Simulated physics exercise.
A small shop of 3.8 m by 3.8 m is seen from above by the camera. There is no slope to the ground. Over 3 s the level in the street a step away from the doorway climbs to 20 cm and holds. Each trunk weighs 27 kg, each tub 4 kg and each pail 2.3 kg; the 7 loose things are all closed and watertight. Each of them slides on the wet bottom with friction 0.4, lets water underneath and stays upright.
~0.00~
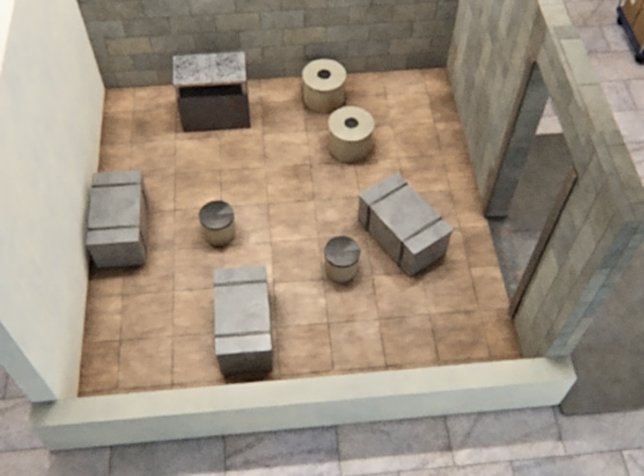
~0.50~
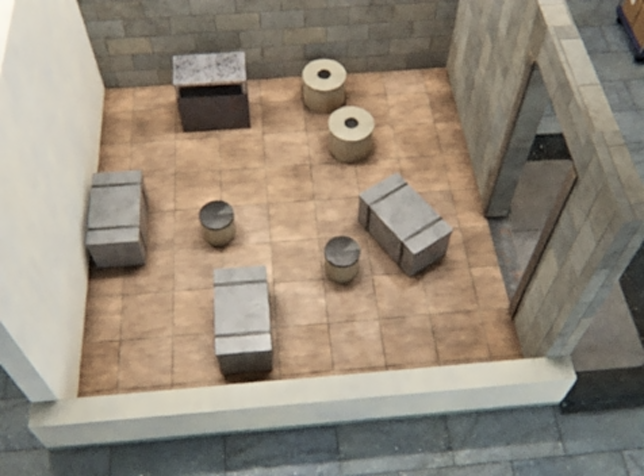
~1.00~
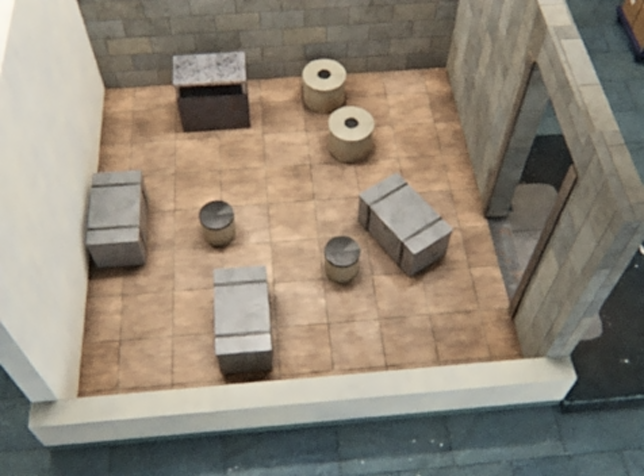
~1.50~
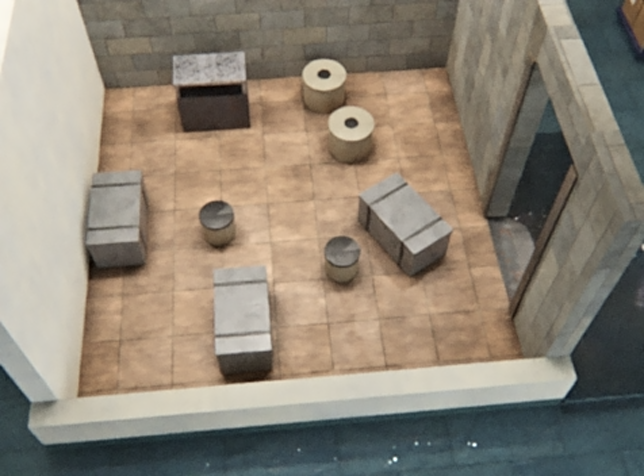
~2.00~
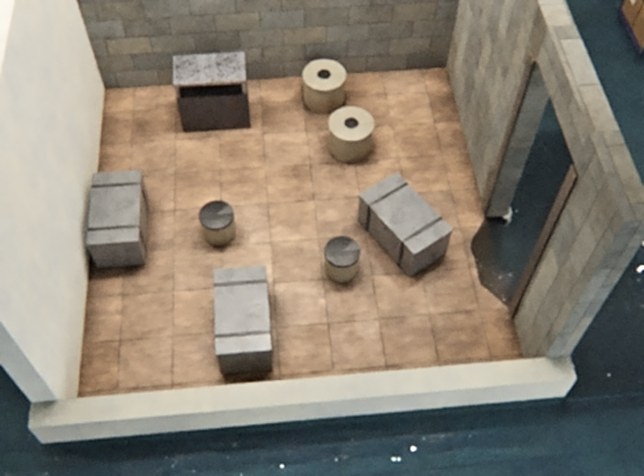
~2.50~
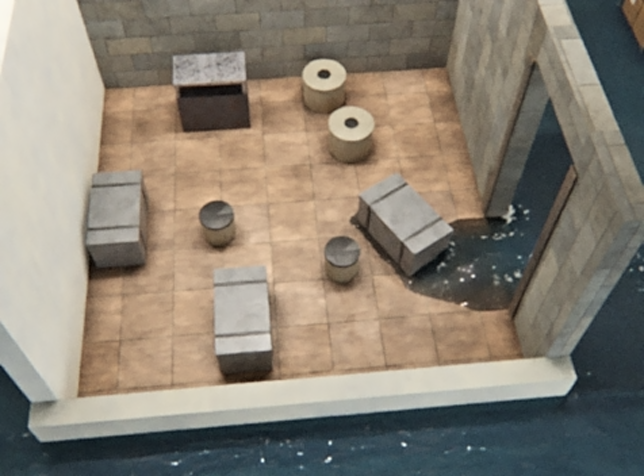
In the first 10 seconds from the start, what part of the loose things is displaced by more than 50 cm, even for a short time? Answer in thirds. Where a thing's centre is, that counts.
Two thirds or more.
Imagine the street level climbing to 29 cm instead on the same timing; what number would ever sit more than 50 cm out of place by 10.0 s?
I count 7 of them in that case.
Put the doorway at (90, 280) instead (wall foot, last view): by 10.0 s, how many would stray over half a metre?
In that case 6 of them.
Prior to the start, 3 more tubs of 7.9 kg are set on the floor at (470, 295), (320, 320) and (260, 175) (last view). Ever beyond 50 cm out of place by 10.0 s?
Order as given - above the limit, above the limit, above the limit.
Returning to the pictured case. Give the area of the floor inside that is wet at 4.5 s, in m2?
About 6.5 m2 is covered.
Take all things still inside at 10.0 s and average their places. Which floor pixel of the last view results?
About (224, 142).
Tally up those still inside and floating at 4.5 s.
Total: 0.
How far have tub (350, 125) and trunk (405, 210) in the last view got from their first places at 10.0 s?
80 cm and 200 cm respectively.
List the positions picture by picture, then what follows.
A trunk at (242, 308) rests on the ground; a tub at (324, 75), on the bottom; water covers 0.0 m2; 0 of 7 have shifted, in the first picture.
A trunk at (242, 308) rests on the ground; a tub at (324, 75), on the bottom; water covers 0.0 m2; 0 of 7 have shifted, in the second picture.
A trunk at (242, 308), on the bottom; a tub at (324, 75), on the bottom; 0.0 m2 under water; 0 of 7 have shifted, in the third picture.
A trunk at (242, 308), on the bottom; a tub at (324, 75), on the bottom; 0.0 m2 under water; 0 of 7 have shifted, in the fourth picture.
A trunk at (242, 308) rests on the ground; a tub at (324, 75) rests on the ground; 0.1 m2 under water; 0 of 7 have shifted, in the fifth picture.
A trunk at (242, 308), on the bottom; a tub at (324, 75), on the bottom; 0.6 m2 under water; 0 of 7 have shifted, in the sixth picture.
After 3.5 s 0 of 7 are over 50 cm from their spots; 0 afloat.
After 4.5 s 2 of 7 are over 50 cm from their spots; 0 afloat.
After 7.0 s 5 of 7 are over 50 cm from their spots; 3 afloat.
After 10.0 s 7 of 7 are over 50 cm from their spots, and 7 have been at some point; 7 afloat.
